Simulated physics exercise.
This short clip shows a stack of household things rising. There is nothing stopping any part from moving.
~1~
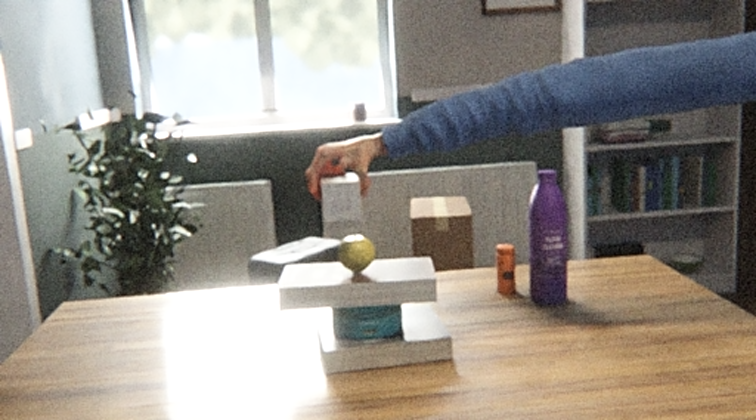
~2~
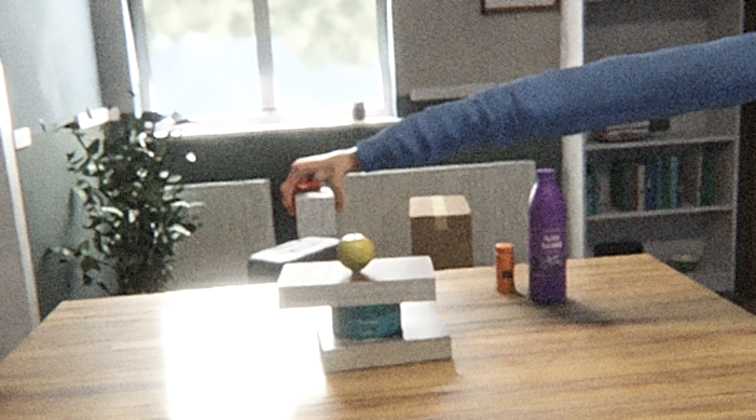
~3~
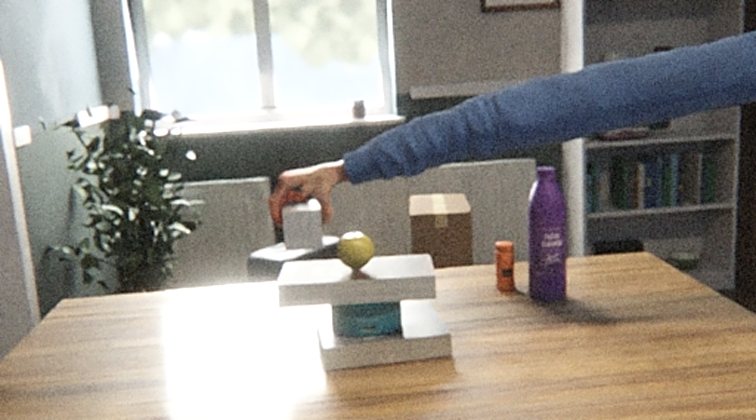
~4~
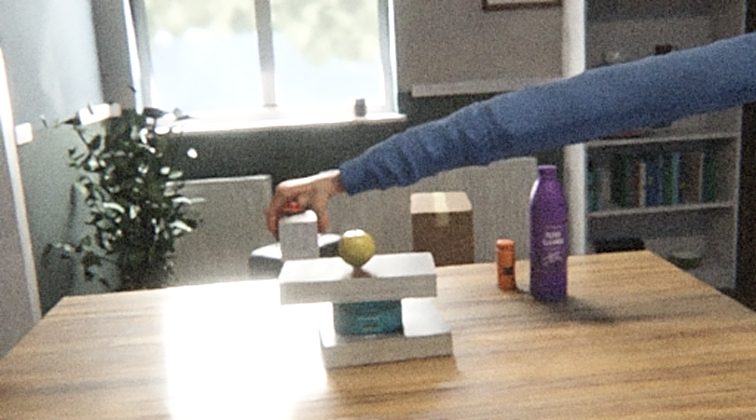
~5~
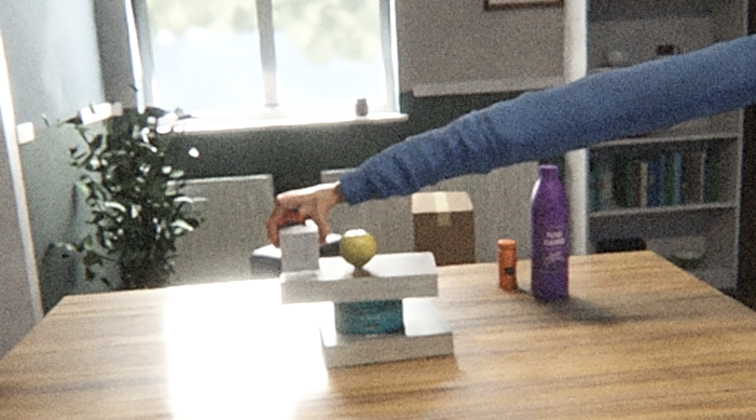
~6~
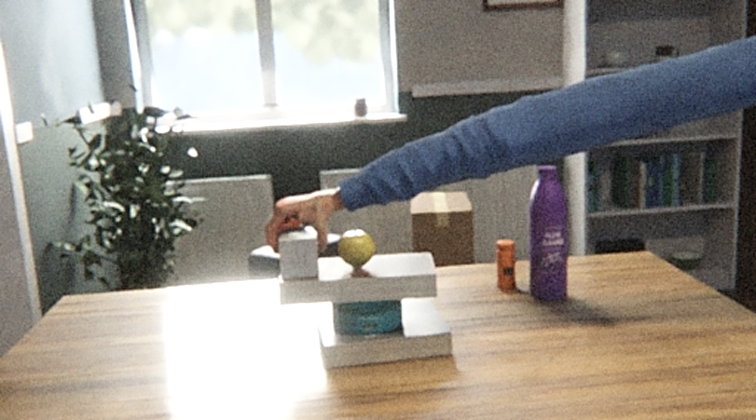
The clip opens on a wooden table where a yellow ball sits on a small stack of light slabs and a teal object, as a blue-sleeved arm holds a white block above it. The hand moves the block left and lowers it, setting it on the upper slab's left end, still gripping it.
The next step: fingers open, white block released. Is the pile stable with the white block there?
Short answer: It's safe.
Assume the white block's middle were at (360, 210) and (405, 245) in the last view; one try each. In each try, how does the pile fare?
Case one: The pile topples; case two: It stands firm.
Then, 0.20 s after the last picture, nothing has stirred.
Then, 0.70 s after the last picture, white block resting near (299, 253).
At rest, all 7 in place. Seen from the same camera at the end, white block near (299, 253). The pile holds.
